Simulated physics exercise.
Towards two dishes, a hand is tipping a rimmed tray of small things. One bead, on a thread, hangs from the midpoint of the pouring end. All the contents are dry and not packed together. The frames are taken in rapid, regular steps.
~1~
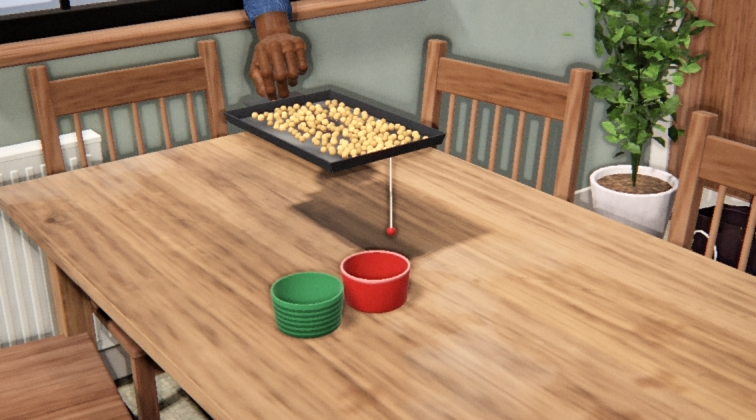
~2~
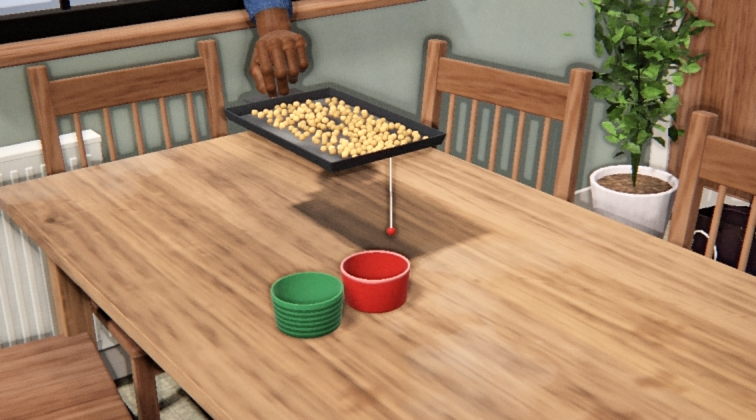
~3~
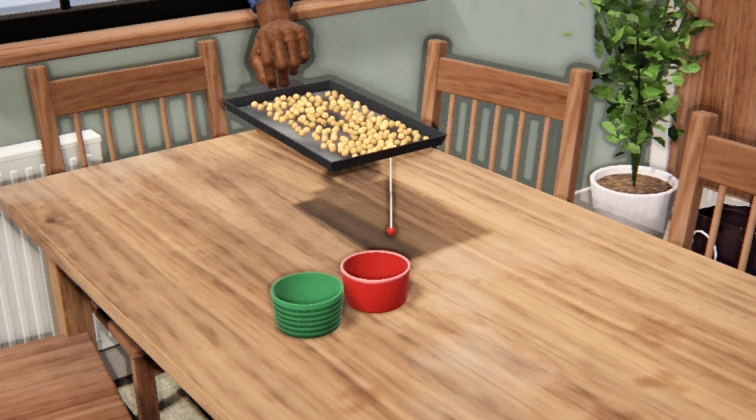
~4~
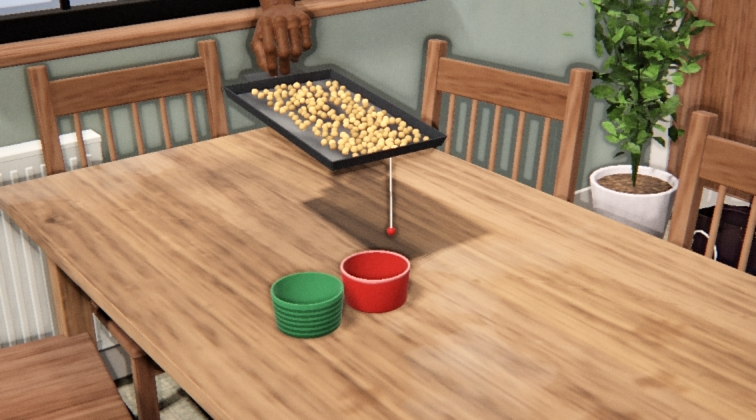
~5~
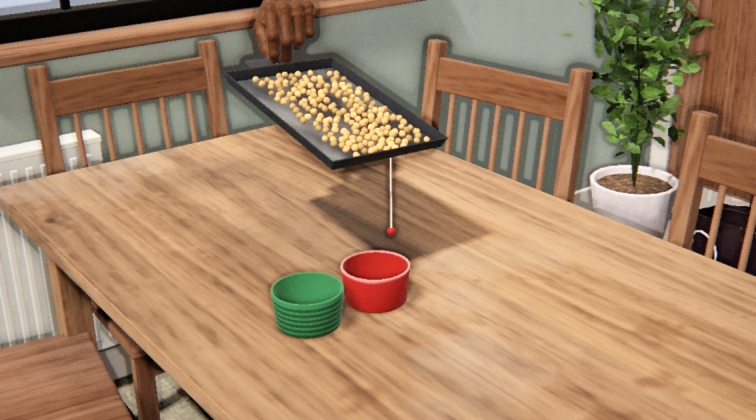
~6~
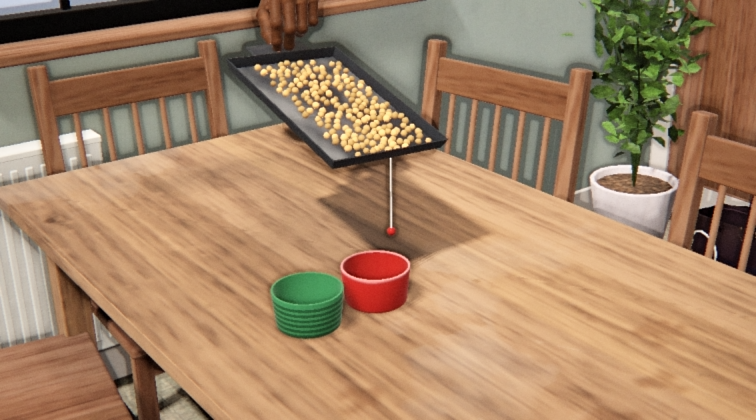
The clip opens on a hand holding a black rimmed tray of dried chickpeas nearly level above a wooden table, with a red bead hanging from its near edge and green and red dishes below. The hand then gradually raises the far end, tilting the tray clearly towards its right corner.
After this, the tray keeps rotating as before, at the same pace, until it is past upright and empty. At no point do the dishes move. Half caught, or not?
Pretty clear the dishes gather a lesser part of what falls.
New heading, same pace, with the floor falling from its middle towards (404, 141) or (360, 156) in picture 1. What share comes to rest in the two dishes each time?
In turn, 0 percent and then 60 percent.
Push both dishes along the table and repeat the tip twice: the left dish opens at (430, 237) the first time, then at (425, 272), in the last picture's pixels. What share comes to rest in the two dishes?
You'd end up with around 50 per cent and then around 10 per cent.
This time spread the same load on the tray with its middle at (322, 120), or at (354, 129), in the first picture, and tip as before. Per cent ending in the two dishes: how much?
You'd get near 10 percent first and near 10 percent after that.
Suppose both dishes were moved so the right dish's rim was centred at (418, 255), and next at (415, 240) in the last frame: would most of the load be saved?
Well, it comes to a lesser portion at first and a lesser portion after that.
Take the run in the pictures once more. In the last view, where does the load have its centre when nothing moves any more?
I'd mark it at roughly (458, 275).
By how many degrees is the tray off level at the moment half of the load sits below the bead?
Roughly 95 degrees from level.
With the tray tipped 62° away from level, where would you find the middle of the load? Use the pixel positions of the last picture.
Somewhere about pixel (411, 137).
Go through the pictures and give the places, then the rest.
The first frame shows corners of the pouring end near (332, 161) and (441, 133), level; middle of the load near (342, 128), dried chickpeas; left dish near (328, 316); right dish near (396, 291); bead on its thread near (391, 231).
The second frame shows corners of the pouring end near (332, 161) and (441, 133), level; middle of the load near (342, 127).
The third frame shows corners of the pouring end near (332, 161) and (442, 134), tipped barely, lowest at the right corner; middle of the load near (342, 123).
The fourth frame shows corners of the pouring end near (333, 160) and (442, 135), tipped a little, lowest at the right corner; middle of the load near (342, 117).
The fifth frame shows corners of the pouring end near (334, 159) and (443, 136), tipped a little, lowest at the right corner; middle of the load near (343, 112).
The sixth frame shows corners of the pouring end near (335, 159) and (443, 138), tipped clearly, lowest at the right corner; middle of the load near (345, 106); left dish near (328, 316); right dish near (396, 291).
Shortly afterwards, tray tipped steeply; the bulk on the tray; only a few outside both; a little in the air.
Next, tray tipped past a quarter turn; a little on the tray; a little in the right dish; near two thirds outside both; near a quarter in the air.
Some moments later, tray tipped past a quarter turn; a little in the right dish; all but a few outside both.
In the end, tray tipped past a quarter turn; none at all in the left dish; a little in the right dish; all but a few outside both.
